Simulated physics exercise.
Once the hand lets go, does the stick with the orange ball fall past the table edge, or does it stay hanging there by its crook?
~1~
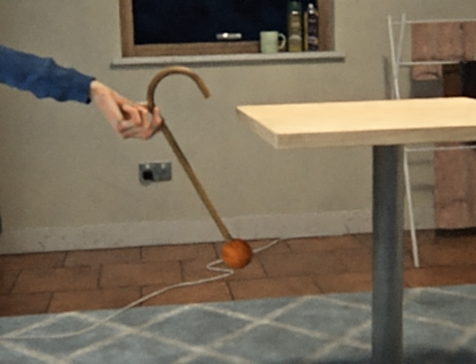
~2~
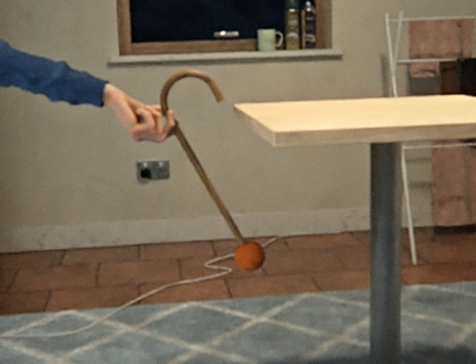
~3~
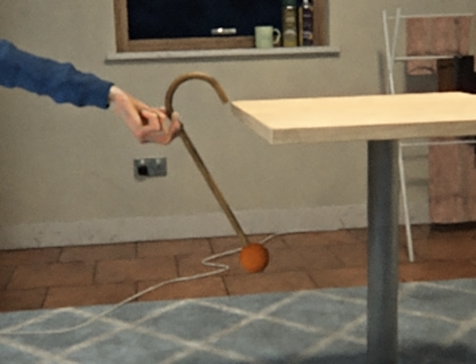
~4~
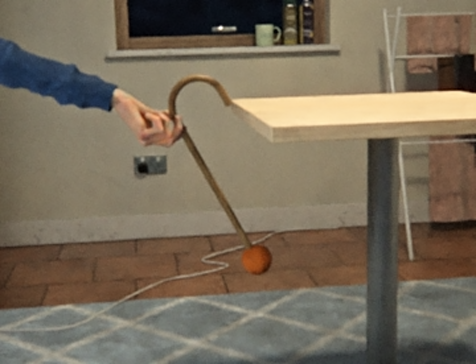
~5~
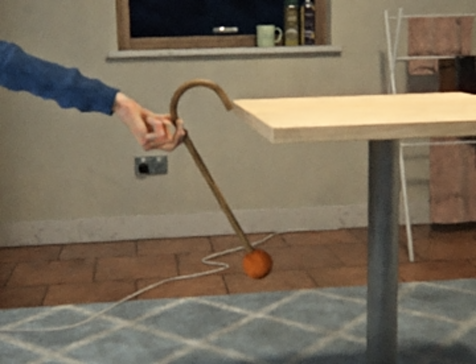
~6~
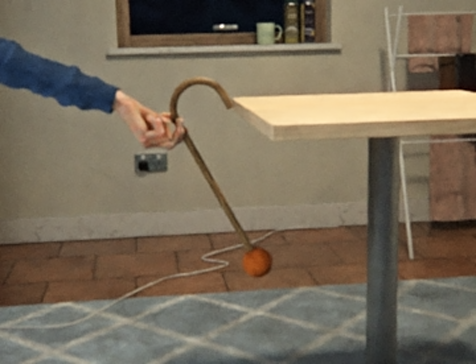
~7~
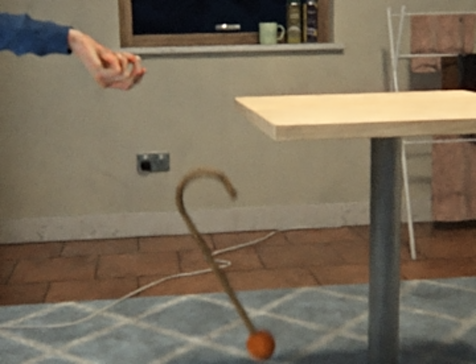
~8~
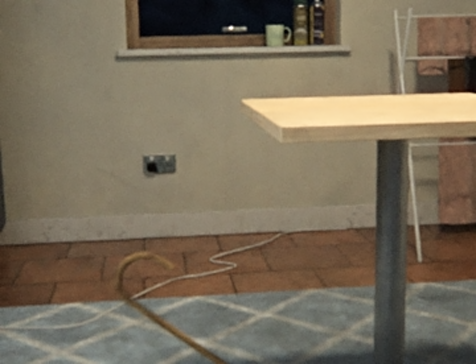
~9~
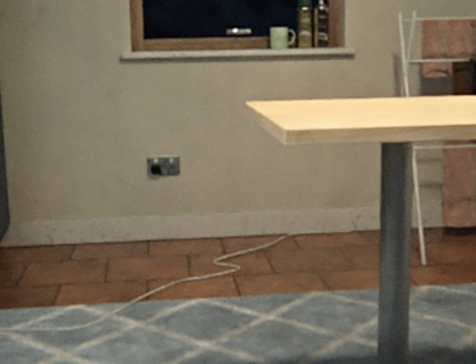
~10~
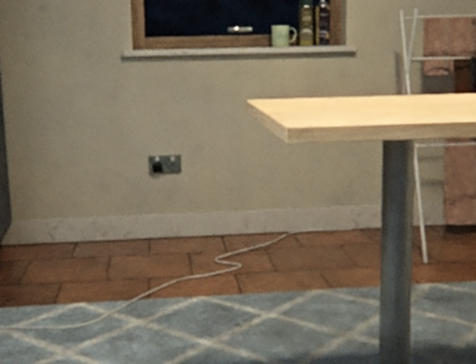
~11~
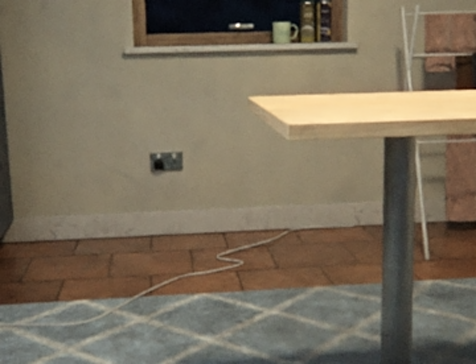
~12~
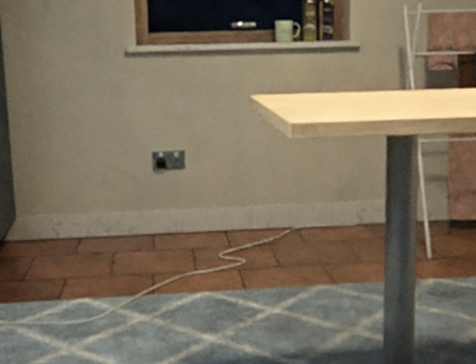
It falls past the table edge. The crook does not hold, and the stick drops toward the floor and out of view.
